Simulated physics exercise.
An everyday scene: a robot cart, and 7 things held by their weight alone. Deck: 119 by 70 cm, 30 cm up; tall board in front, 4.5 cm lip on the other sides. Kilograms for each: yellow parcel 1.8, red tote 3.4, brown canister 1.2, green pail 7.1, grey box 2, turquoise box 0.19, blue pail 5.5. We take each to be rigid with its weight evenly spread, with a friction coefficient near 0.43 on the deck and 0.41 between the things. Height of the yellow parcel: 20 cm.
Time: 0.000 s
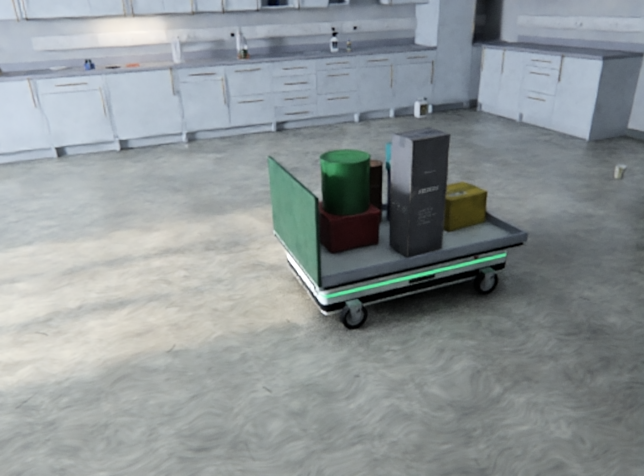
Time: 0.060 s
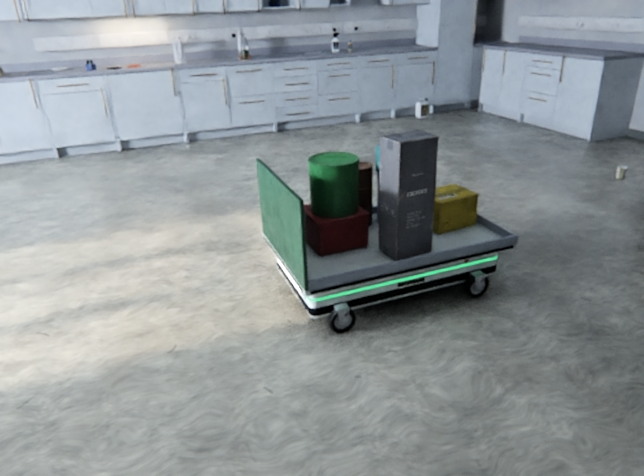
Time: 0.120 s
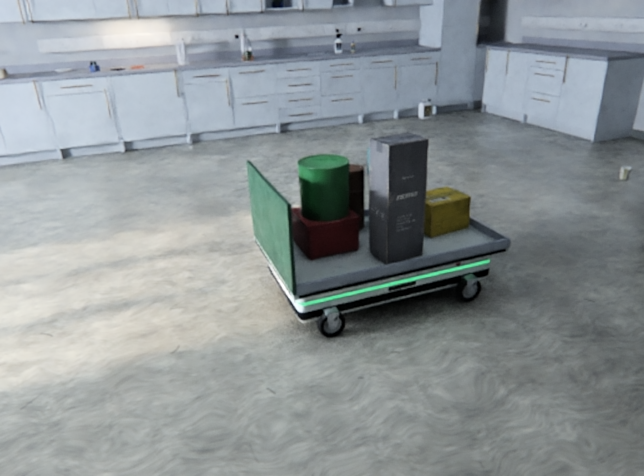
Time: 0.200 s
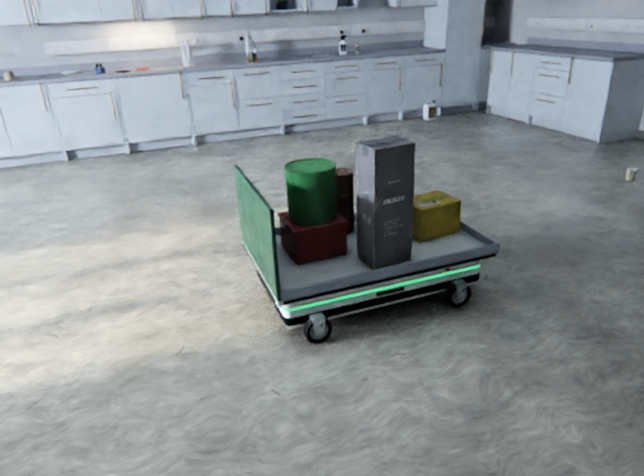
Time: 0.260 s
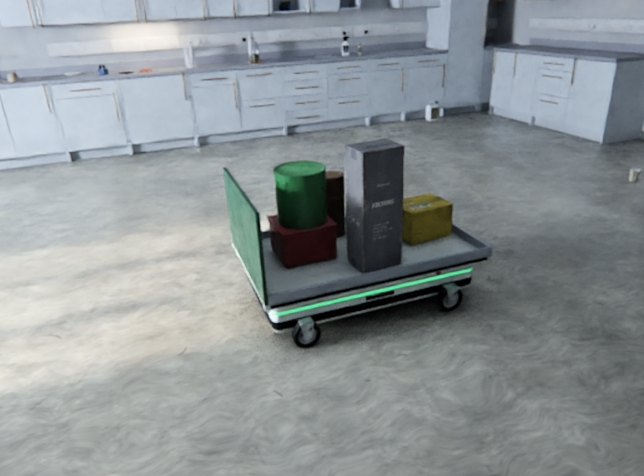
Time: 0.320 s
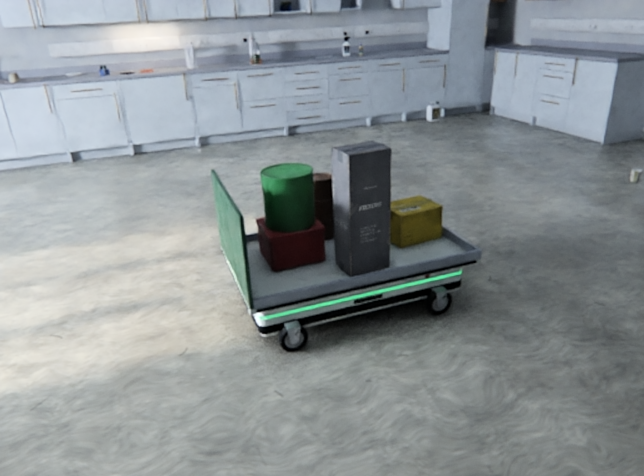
A flat cart carrying a green pail, boxes and a tote rolls slowly left across the floor.
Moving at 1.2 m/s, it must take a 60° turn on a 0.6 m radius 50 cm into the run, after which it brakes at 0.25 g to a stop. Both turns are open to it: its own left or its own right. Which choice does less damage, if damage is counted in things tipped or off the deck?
Hang a right.
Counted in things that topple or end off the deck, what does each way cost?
Heading left gives 4 while heading right gives 3.
Turning left. At 0.82 s, cart 98 cm along, turned 32°; red tote slid 11 cm near (188, 297); brown canister leaning 30°; grey box leaning 15°.
After 1.22 s, cart 146 cm along, turned 60°; brown canister, green pail and turquoise box now off the deck; red tote slid 9 cm near (180, 412); grey box leaning 42°.
After 1.52 s, cart 169 cm along, turned 60°; red tote slid 10 cm; grey box leaning 75°.
At rest (2.6 s), off the deck, brown canister, green pail and turquoise box; tipped over on the deck, grey box; not toppled but over 10 cm from the start, red tote; the other 2 in place, give or take 10 cm. In the last view, yellow parcel near (262, 327).
Turning right instead, brown canister, green pail and grey box tipped over or off the deck, 3 of 7 in all.
